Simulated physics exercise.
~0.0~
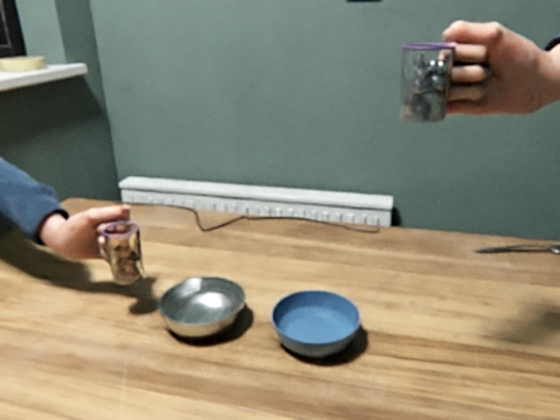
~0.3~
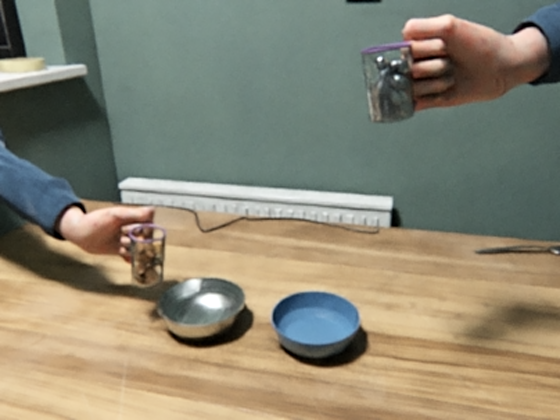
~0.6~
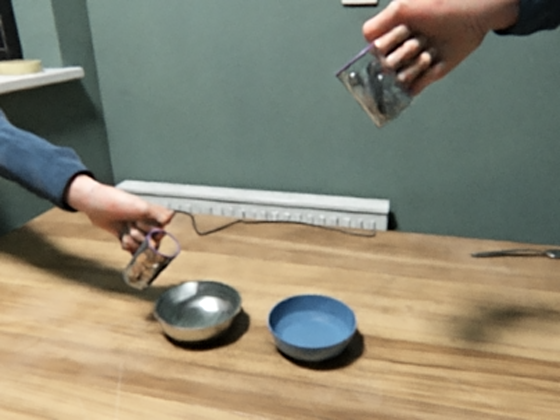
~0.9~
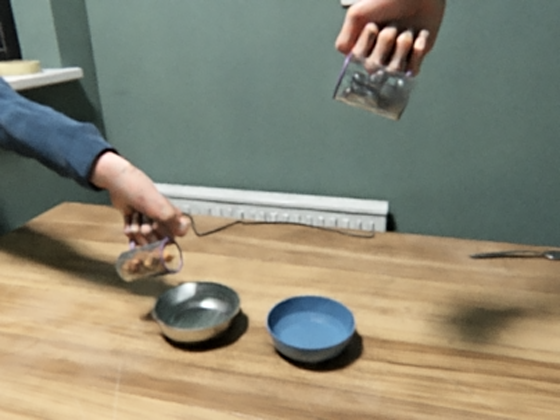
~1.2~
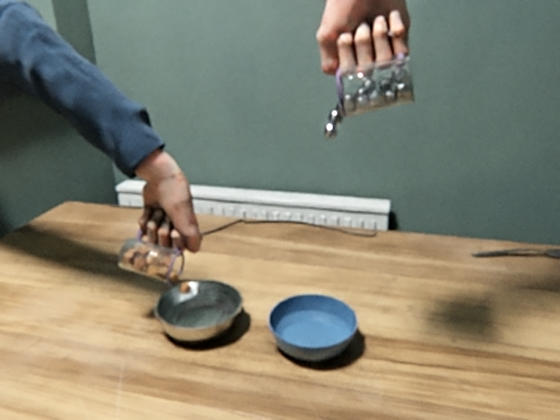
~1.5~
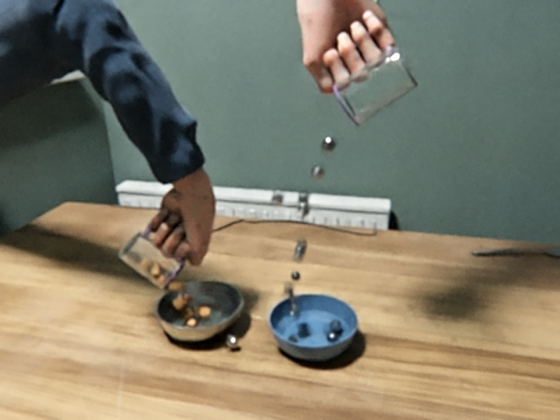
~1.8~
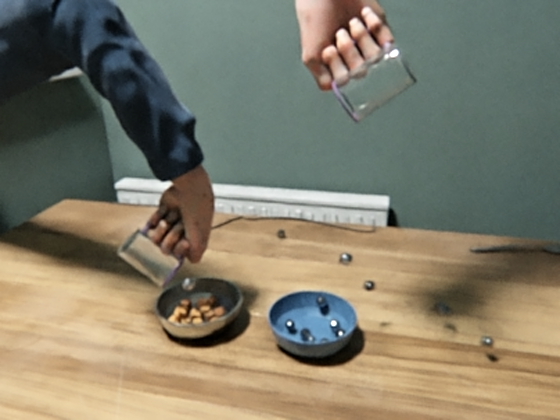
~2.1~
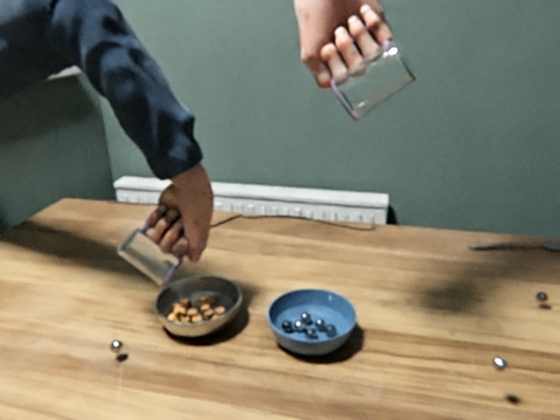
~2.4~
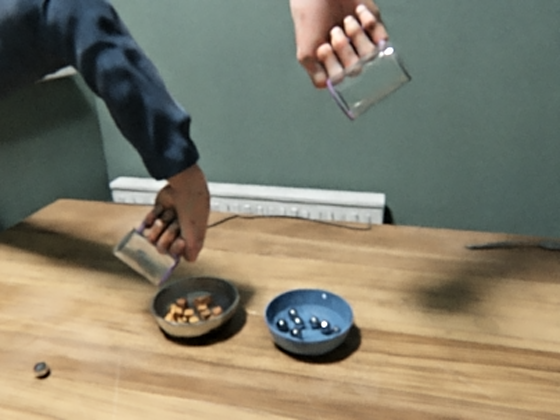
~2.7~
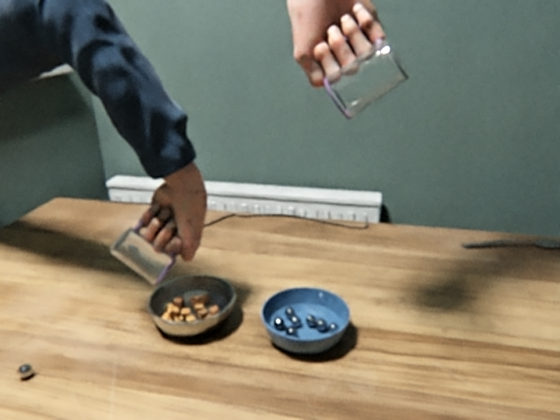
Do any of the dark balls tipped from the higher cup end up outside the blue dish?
Yes, a number of the dark balls bounce out and scatter across the table, while the brown pieces from the lower cup all stay in the grey dish.
